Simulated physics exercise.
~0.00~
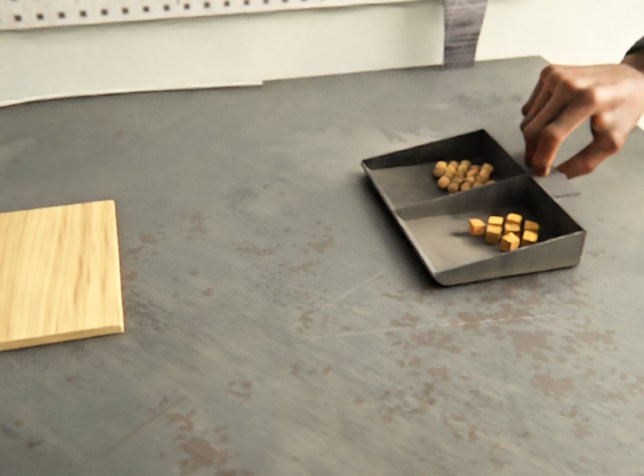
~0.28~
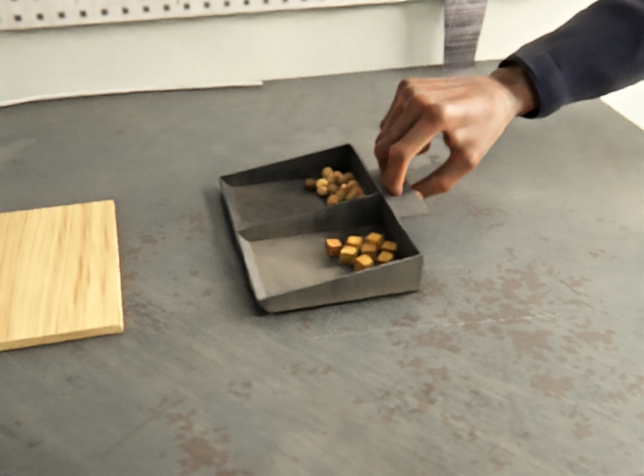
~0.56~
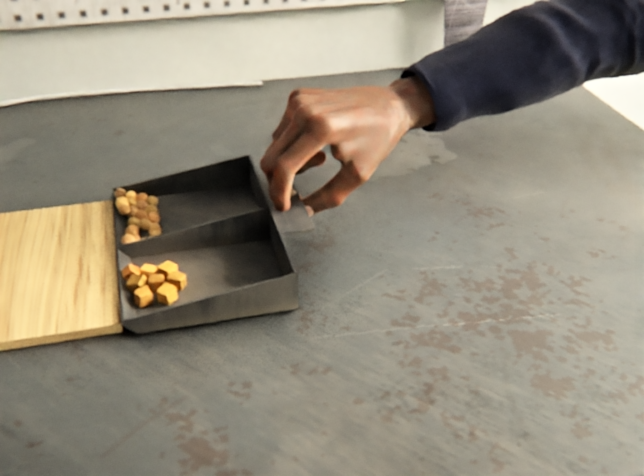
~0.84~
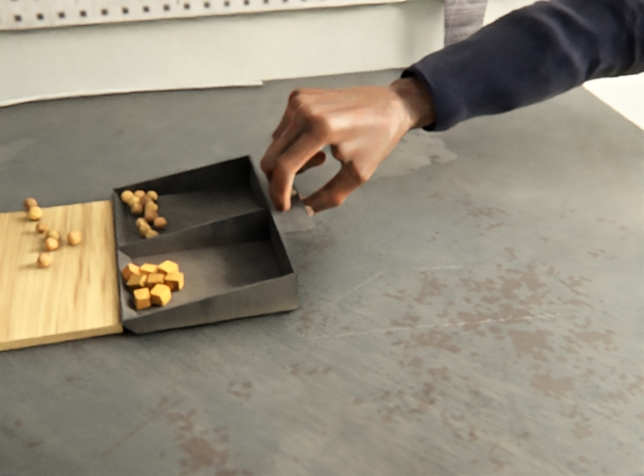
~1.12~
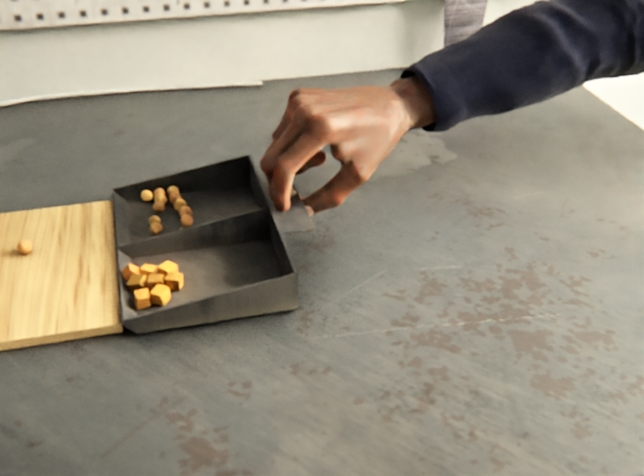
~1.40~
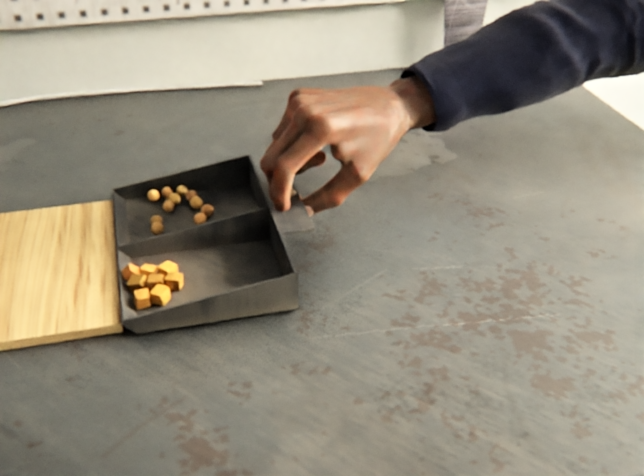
On a worn grey tabletop, a hand slides a dark divided tray left until it stops against a wooden board; the cubes bunch at the front rim and stay inside, while some small balls spill across the board and out of view, the rest rolling back within the tray.
